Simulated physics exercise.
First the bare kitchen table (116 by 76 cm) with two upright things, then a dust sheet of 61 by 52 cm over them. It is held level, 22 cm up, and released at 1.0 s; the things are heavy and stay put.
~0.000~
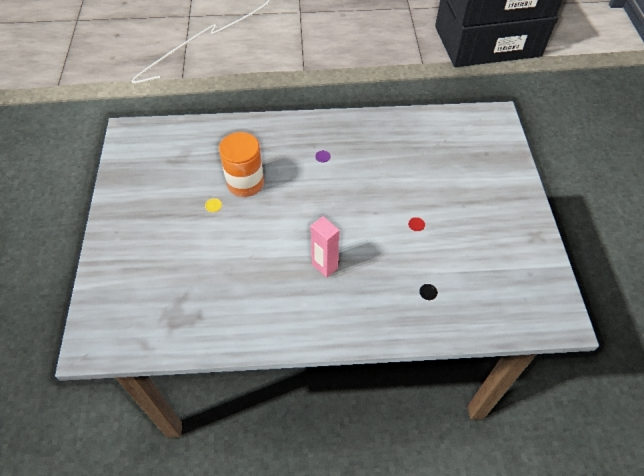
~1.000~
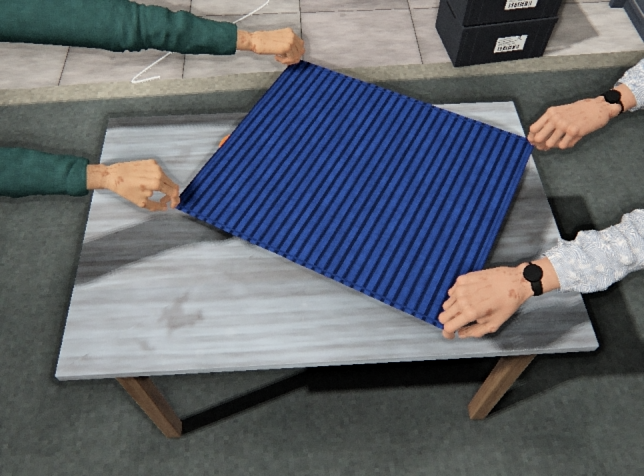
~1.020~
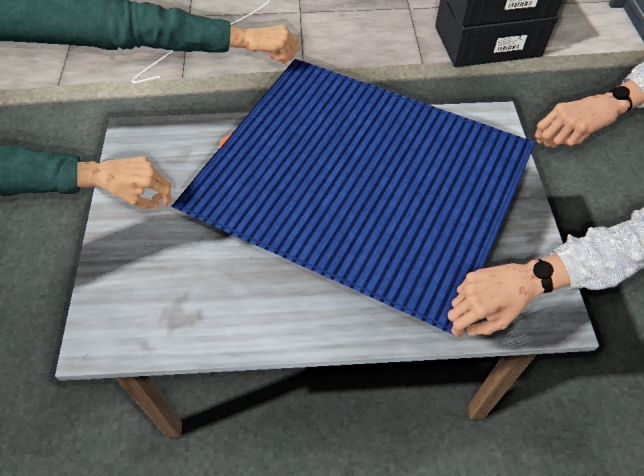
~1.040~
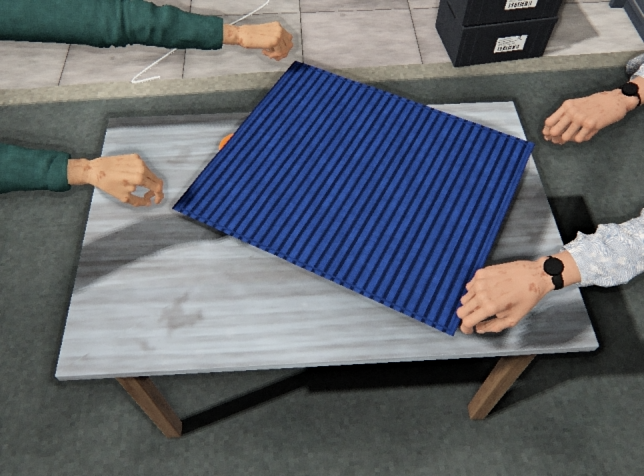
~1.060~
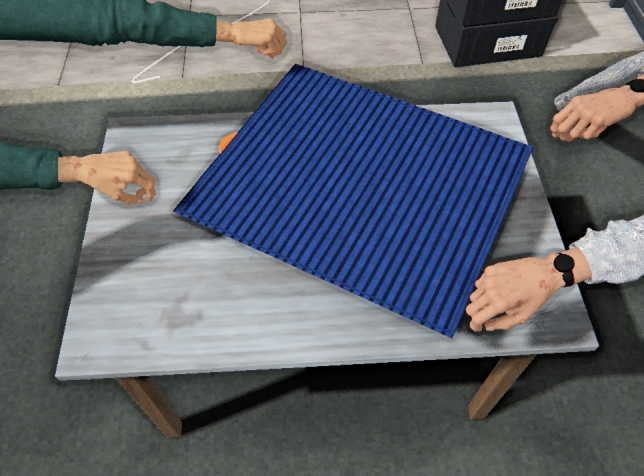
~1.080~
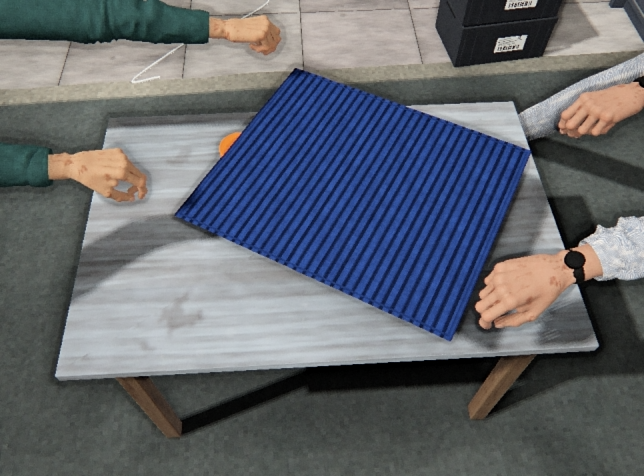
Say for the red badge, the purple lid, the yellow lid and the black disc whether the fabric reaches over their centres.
The red badge gets covered, the purple lid ends under the cloth, the yellow lid still shows, the black disc gets covered.
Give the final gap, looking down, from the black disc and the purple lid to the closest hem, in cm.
About 3 cm, 3 cm.
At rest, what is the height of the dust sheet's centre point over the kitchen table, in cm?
About 10 cm.
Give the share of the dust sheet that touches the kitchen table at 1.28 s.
About 40 %.
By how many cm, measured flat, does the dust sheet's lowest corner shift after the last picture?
About 16 cm.
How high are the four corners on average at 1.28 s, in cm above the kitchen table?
About 2 cm.
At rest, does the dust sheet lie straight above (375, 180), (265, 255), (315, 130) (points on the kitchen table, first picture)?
The first ends under the cloth; the second gets covered; the third remains in the open.
By 1.3 s, 40 % of it is down, spanning 64 by 63 cm, above black disc, purple lid, red badge.
By 1.5 s, 45 % of it is down, spanning 69 by 66 cm, above black disc, purple lid, red badge.
By 1.7 s, 45 % of it is down, spanning 65 by 65 cm, above black disc, purple lid, red badge.
By 1.9 s, 45 % of it is down, spanning 67 by 65 cm, above black disc, purple lid, red badge.
By 2.7 s, 45 % of it is down, spanning 66 by 65 cm, above black disc, purple lid, red badge.
